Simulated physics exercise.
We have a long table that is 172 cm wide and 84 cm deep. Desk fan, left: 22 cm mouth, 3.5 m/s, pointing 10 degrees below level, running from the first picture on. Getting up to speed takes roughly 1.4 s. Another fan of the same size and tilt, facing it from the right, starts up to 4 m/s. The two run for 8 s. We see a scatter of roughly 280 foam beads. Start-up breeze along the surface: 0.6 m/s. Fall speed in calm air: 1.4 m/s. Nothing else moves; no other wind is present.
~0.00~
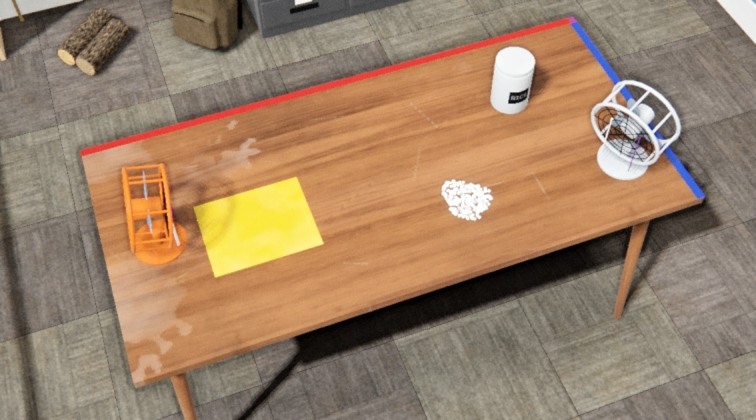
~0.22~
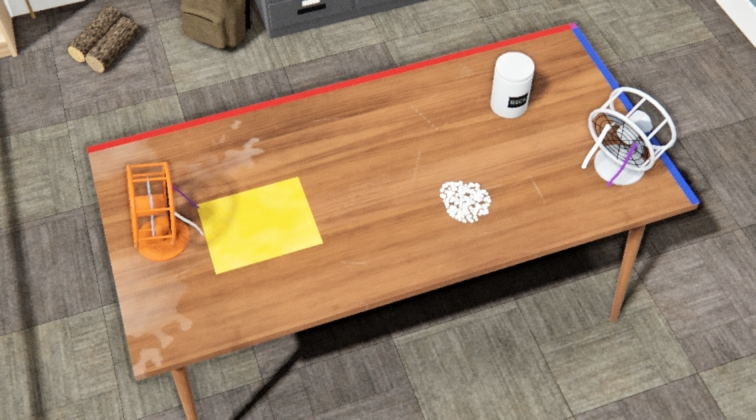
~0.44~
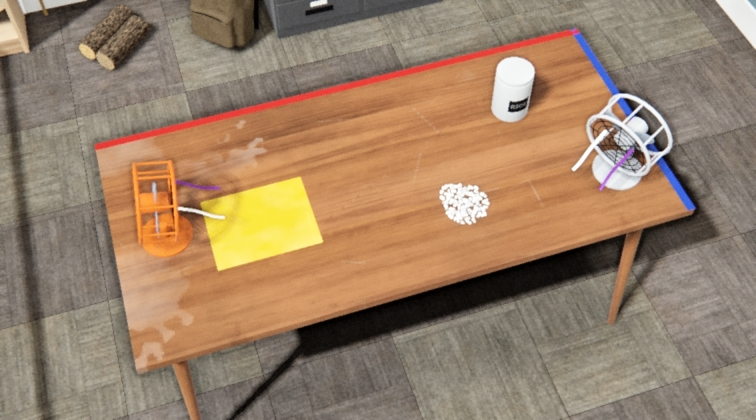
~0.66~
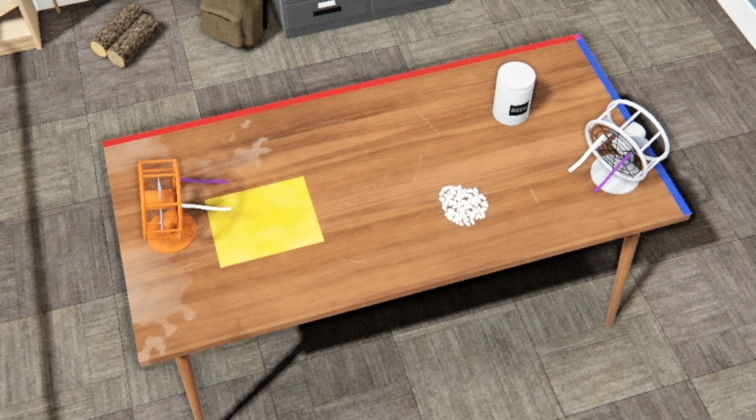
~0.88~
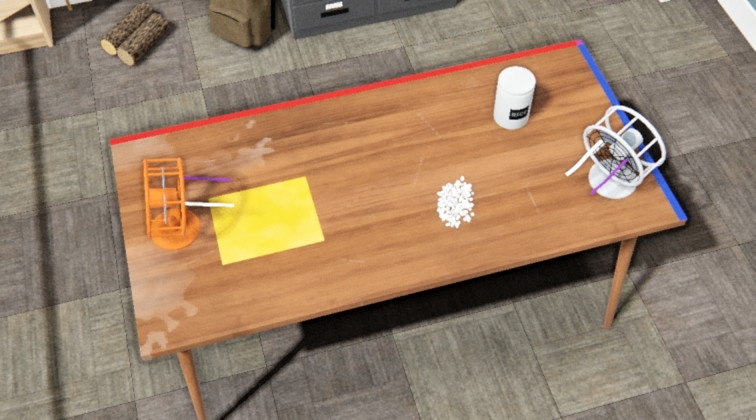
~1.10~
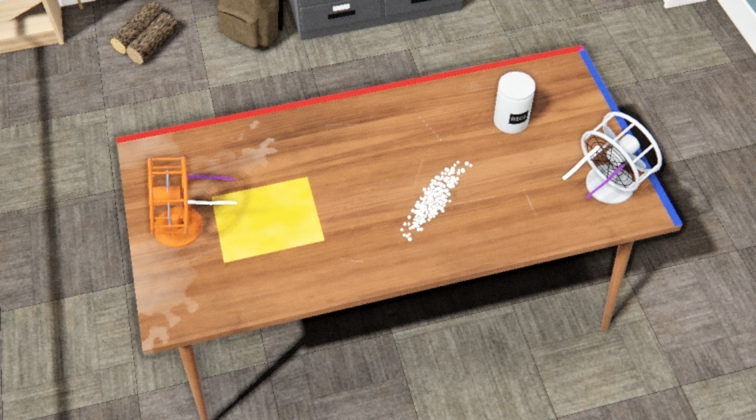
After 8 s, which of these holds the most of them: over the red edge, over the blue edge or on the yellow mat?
It is blue that takes the most.
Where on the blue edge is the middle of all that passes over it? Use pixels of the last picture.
(624, 120).
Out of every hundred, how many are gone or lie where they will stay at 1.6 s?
Estimated share: Near 0 %.
After 1.6 s, 0 % are over the blue edge, 0 % over the red edge and 0 % on the yellow mat; the middle of those left on the top is near (540, 141); 0 % are gone or lie where they will stay.
After 2.6 s, 66 % are over the blue edge, 9 % over the red edge and 0 % on the yellow mat; 88 % are gone or lie where they will stay.
After 4.4 s, 75 % are over the blue edge, 9 % over the red edge and 0 % on the yellow mat; 99 % are gone or lie where they will stay.
After 8.0 s, at the end, 75 % are over the blue edge, 9 % over the red edge and 0 % on the yellow mat.
